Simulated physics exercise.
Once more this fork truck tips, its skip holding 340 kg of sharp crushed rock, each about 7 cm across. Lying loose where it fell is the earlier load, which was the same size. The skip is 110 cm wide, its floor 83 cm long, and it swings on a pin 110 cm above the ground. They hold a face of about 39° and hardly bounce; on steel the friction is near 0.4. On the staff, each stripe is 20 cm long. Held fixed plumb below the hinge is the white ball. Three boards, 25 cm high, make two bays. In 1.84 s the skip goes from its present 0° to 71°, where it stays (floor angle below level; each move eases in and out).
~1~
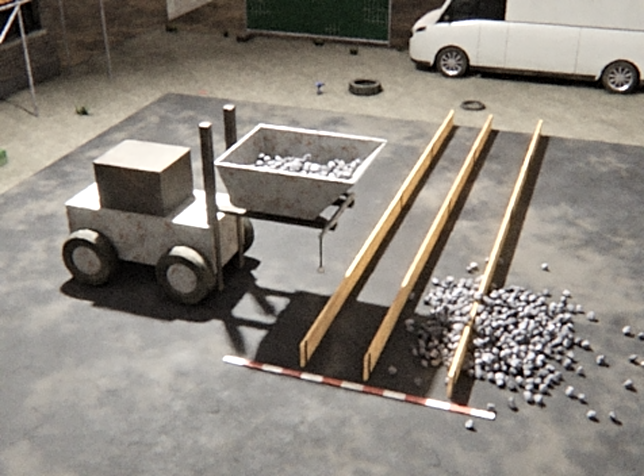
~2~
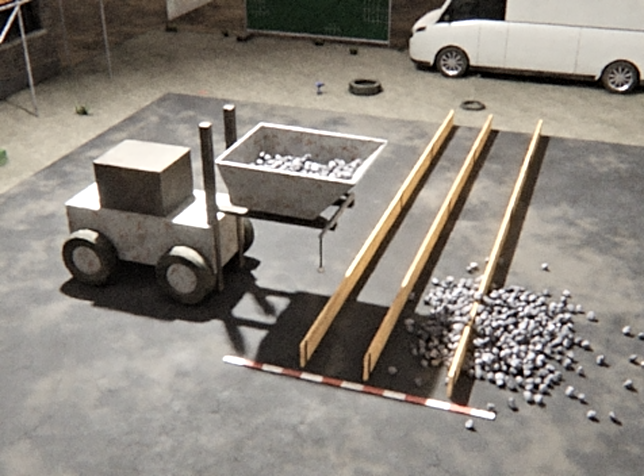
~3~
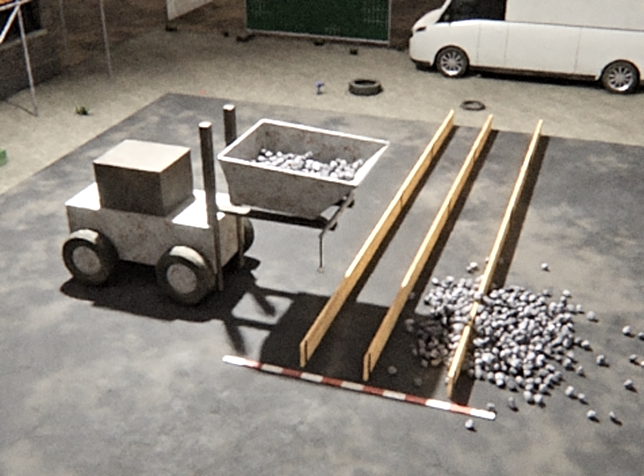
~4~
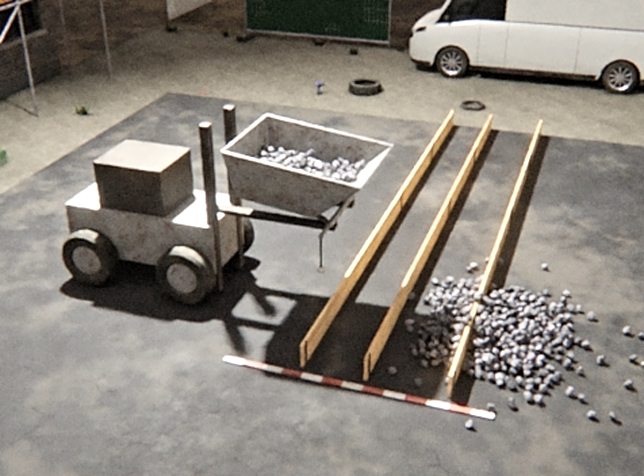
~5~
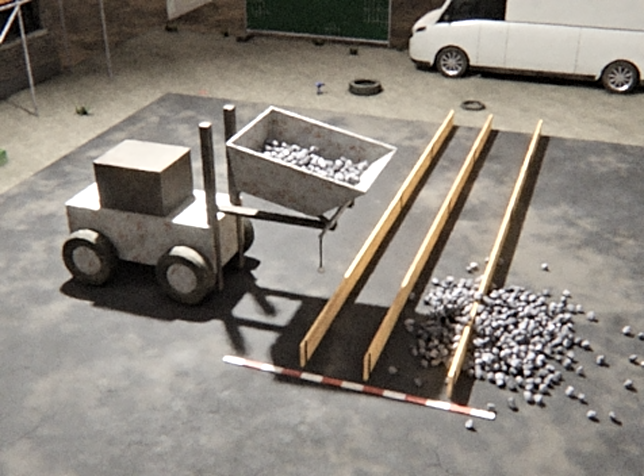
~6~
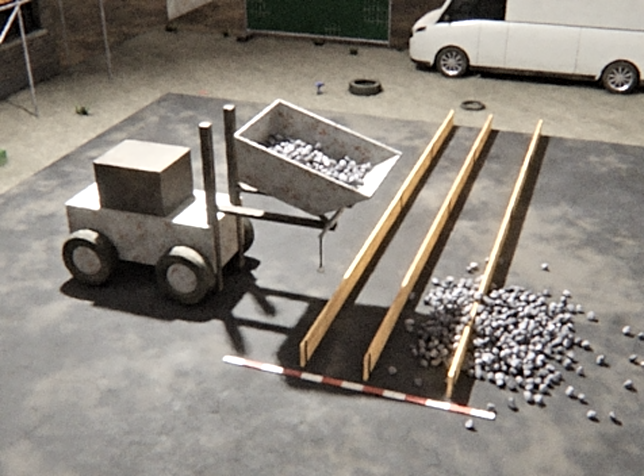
On a dark paved yard, a pale forklift holds a skip of grey stones beside three long wooden boards, with loose stones heaped around the right-hand board and a white van behind. The skip starts level, then slowly tilts down toward the right, its left end rising, while the forklift stays still.
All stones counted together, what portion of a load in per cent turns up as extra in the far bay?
About 99 percent of a load.
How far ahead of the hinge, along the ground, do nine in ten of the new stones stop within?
Around 130 cm ahead of it.
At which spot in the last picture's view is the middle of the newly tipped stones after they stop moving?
Around (433, 307).
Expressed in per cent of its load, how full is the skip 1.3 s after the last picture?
Held: Around 90 % of the load.
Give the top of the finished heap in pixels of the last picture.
I'd put the top near (438, 291).
Then, 0.8 s after the last picture the floor is at 60°; in per cent of one load, 100 in the skip, 39 in the far bay, 61 past the last board; the foremost stones are past the picture's edge.
Then, 1.3 s after the last picture the floor is at 71°; in per cent of one load, 90 in the skip, 49 in the far bay, 61 past the last board; the foremost stones are past the picture's edge.
Then, 1.7 s after the last picture the floor is at 71°; in per cent of one load, 47 in the skip, 92 in the far bay, 61 past the last board; the foremost stones are past the picture's edge.
Then, 4.3 s after the last picture the floor is at 71°; in per cent of one load, 0 in the skip, 138 in the far bay, 62 past the last board; the foremost stones are past the picture's edge. Net gain in the far bay, 99.
